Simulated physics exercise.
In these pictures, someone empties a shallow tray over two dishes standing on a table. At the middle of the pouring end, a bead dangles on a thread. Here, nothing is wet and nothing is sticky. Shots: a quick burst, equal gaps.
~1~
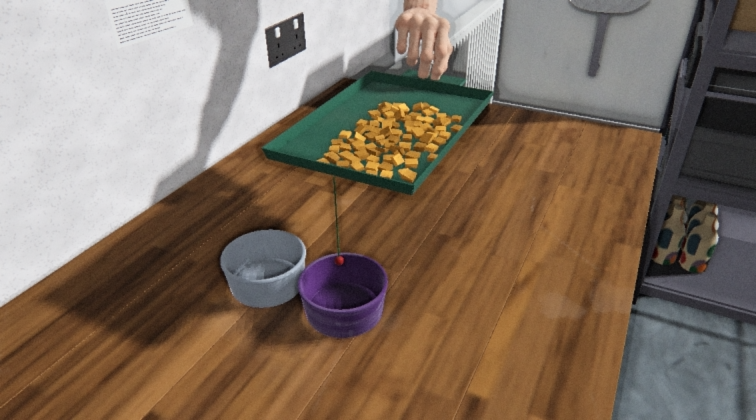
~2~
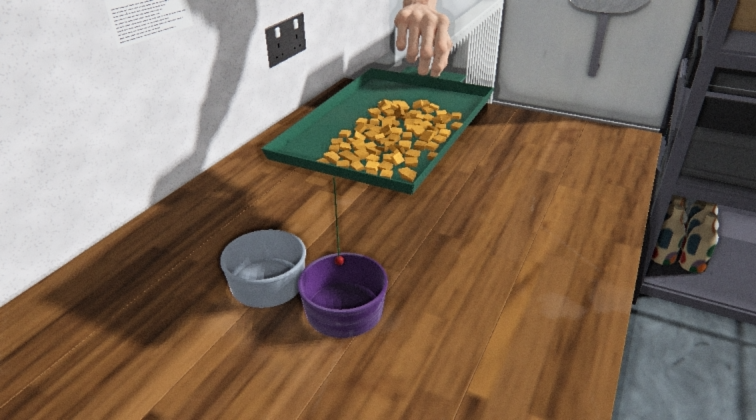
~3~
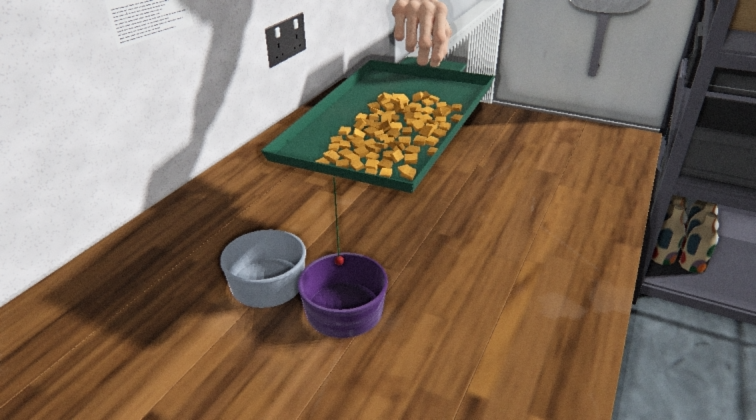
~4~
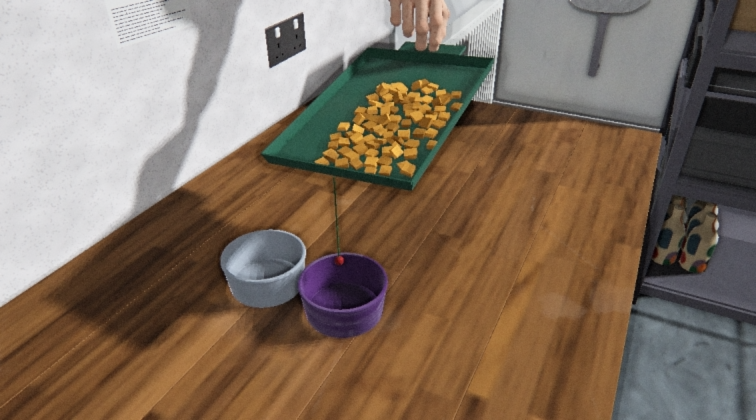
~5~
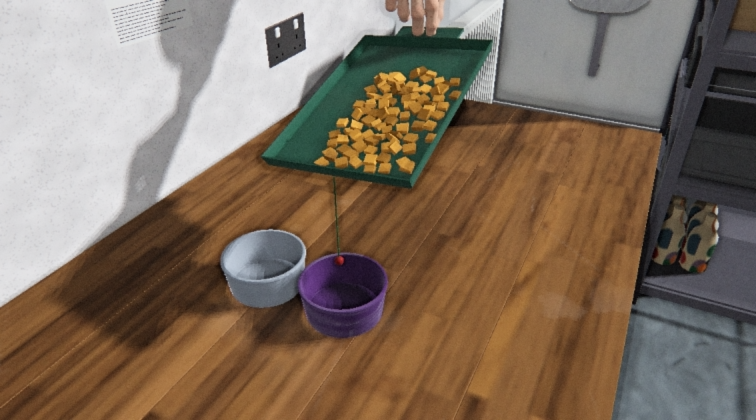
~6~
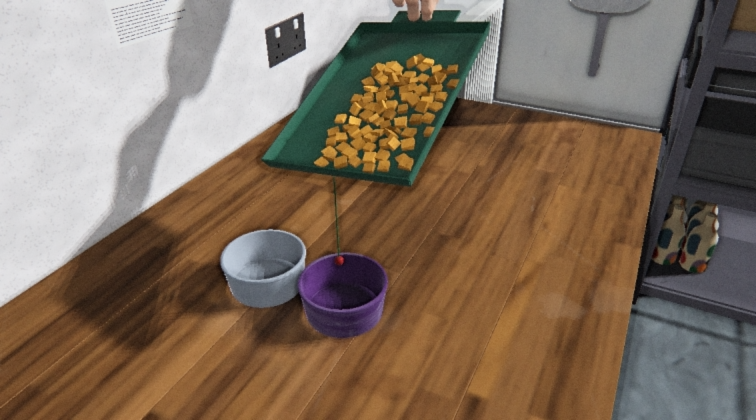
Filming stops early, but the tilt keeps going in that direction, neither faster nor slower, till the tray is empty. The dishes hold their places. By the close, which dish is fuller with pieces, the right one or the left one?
The left one.
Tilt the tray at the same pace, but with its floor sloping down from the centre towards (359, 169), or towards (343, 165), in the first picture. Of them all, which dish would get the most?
Try 1: The right-side dish; try 2: The right-side dish.
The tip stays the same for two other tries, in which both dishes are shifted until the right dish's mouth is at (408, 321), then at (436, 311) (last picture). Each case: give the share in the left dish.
Roughly 30 % and 10 %.
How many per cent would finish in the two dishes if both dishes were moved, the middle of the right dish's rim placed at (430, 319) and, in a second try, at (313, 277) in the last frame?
First try: Around 10 percent; second try: Around 70 percent.
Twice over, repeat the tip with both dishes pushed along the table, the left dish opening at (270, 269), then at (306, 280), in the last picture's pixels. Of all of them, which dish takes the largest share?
First try: The leftmost dish. Second try: The leftmost dish.
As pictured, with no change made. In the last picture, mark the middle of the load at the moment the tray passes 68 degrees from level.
Look about (304, 158) in the last picture.
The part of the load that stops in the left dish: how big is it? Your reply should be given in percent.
It works out to roughly 60 percent of the load.
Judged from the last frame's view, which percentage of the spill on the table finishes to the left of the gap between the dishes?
I make it about 90 percent or so.
Soon, tray tipped steeply; most on the tray; a small part in the air.
A while on, tray tipped past a quarter turn; a small part on the tray; a small part in the right dish; about half in the left dish; about a quarter outside both; a small part in the air.
Towards the end, tray tipped past a quarter turn; a small part in the right dish; about two thirds in the left dish; about a quarter outside both.
Finally, tray tipped past a quarter turn; a small part in the right dish; about two thirds in the left dish; about a quarter outside both.
